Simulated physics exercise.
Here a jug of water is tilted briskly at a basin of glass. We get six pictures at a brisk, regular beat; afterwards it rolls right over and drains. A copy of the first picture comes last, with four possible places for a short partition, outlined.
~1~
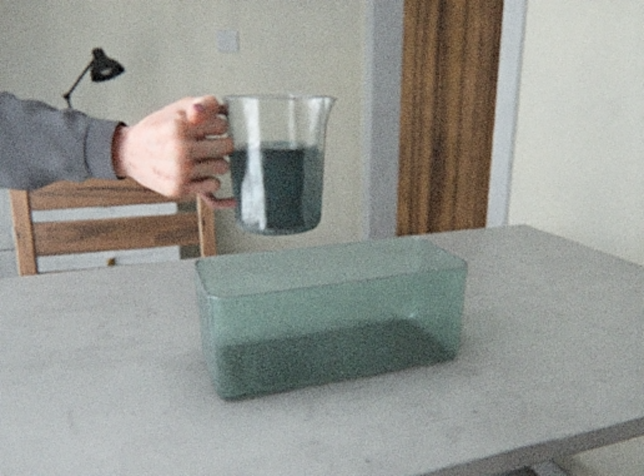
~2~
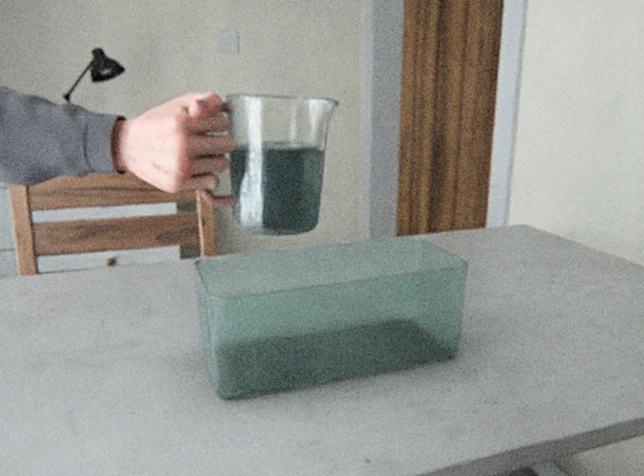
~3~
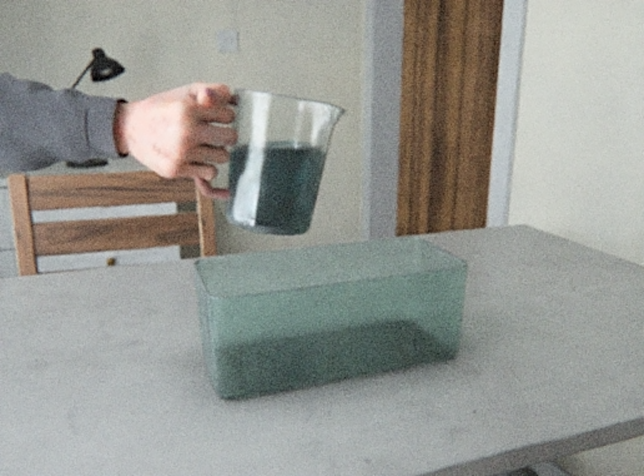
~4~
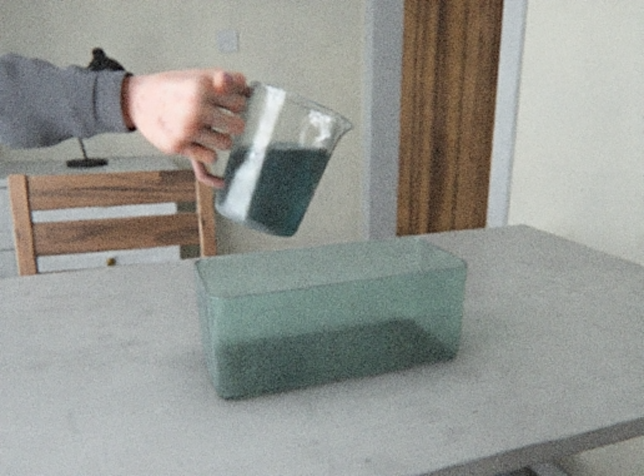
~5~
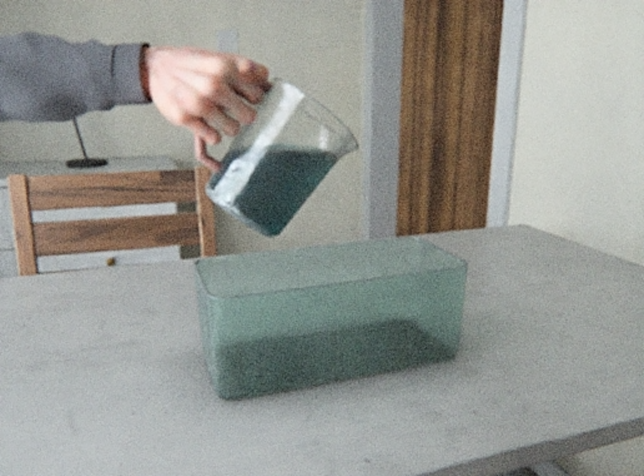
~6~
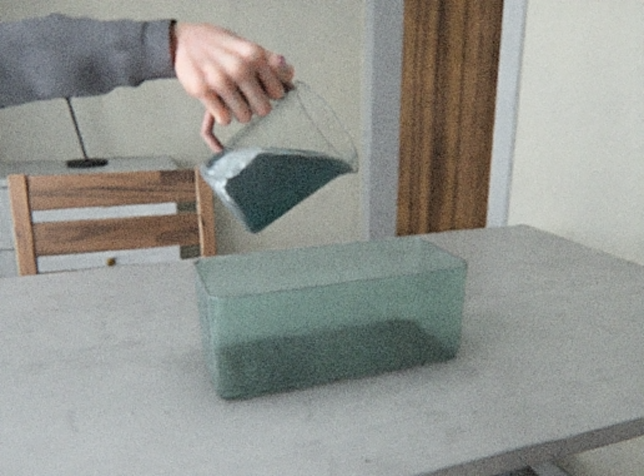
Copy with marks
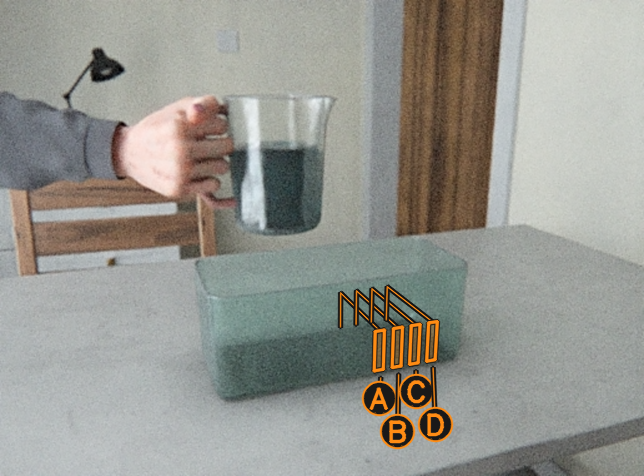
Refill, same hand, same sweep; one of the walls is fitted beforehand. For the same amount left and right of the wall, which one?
I would pick slot B.
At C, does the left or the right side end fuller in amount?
More ends on the left.
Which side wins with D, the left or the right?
The left side.
On the marked copy, A at (380, 377); B at (398, 374); C at (416, 370); D at (433, 367).
If A is chosen, about 13 % ends left of the wall and 83 % right of it; 4 % is lost outside.
If B is chosen, about 51 % ends left of the wall and 47 % right of it.
If C is chosen, about 90 % ends left of the wall and 7 % right of it; 3 % is lost outside.
If D is chosen, about 92 % ends left of the wall and 3 % right of it; 4 % is lost outside.
